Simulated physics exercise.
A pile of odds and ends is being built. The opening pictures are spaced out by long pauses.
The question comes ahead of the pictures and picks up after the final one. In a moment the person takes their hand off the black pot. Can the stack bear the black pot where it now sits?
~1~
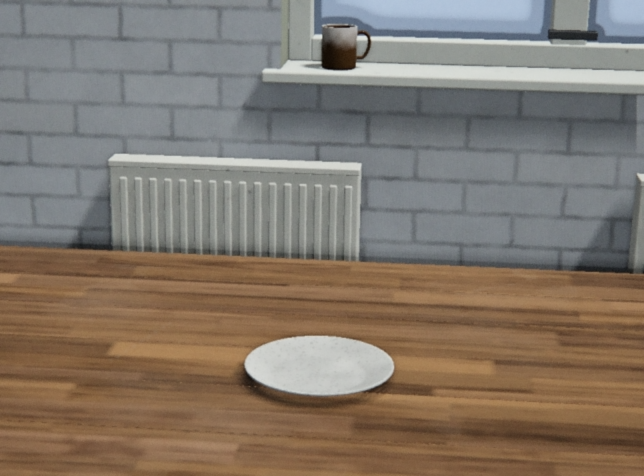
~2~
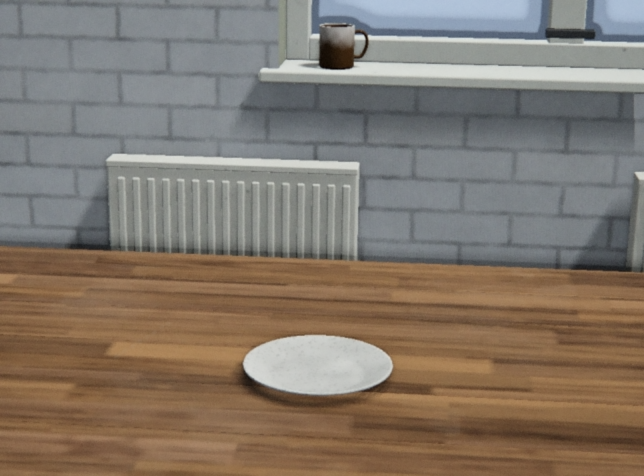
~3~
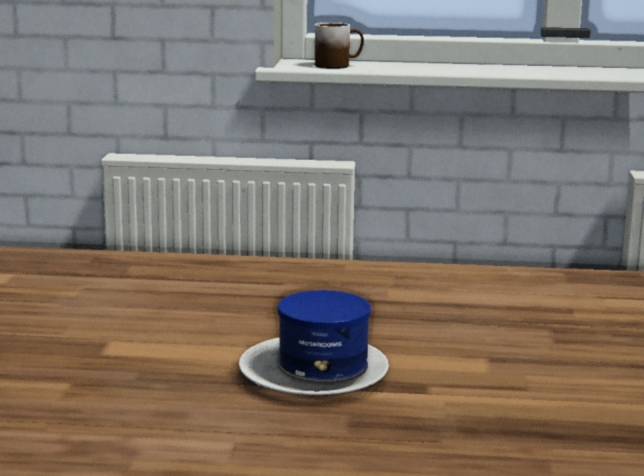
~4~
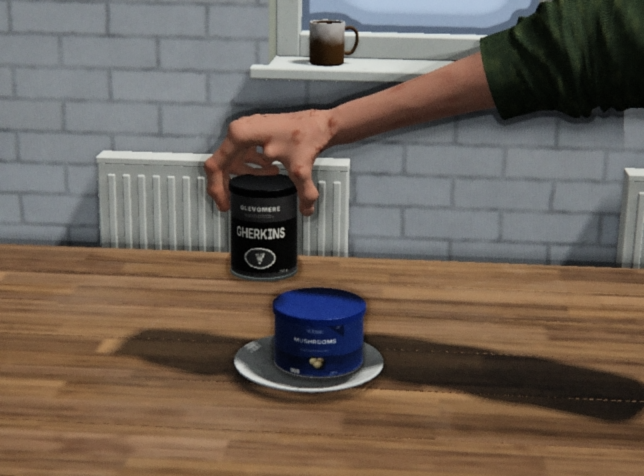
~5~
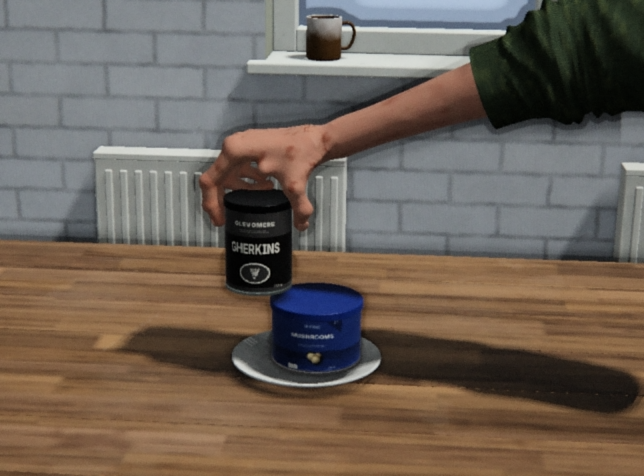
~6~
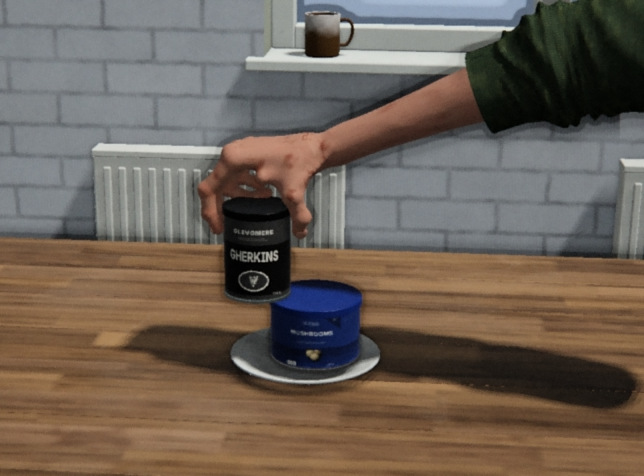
Safe to say it doesn't work.
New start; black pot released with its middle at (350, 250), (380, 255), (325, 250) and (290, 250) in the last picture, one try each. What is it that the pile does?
The pile does not fall on try one, goes down on try two, does not fall on try three and does not fall on try four.
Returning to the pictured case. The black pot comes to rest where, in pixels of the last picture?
It ends up close to (168, 421).
Then, 0.40 s after the last picture, black pot now fallen.
Then, 1.00 s after the last picture, things are still on the move.
Then, 1.90 s after the last picture, as before.
At rest, fallen, black pot; the other 2 in place. Seen from the same camera at the end, black pot near (167, 420). The pile comes apart.
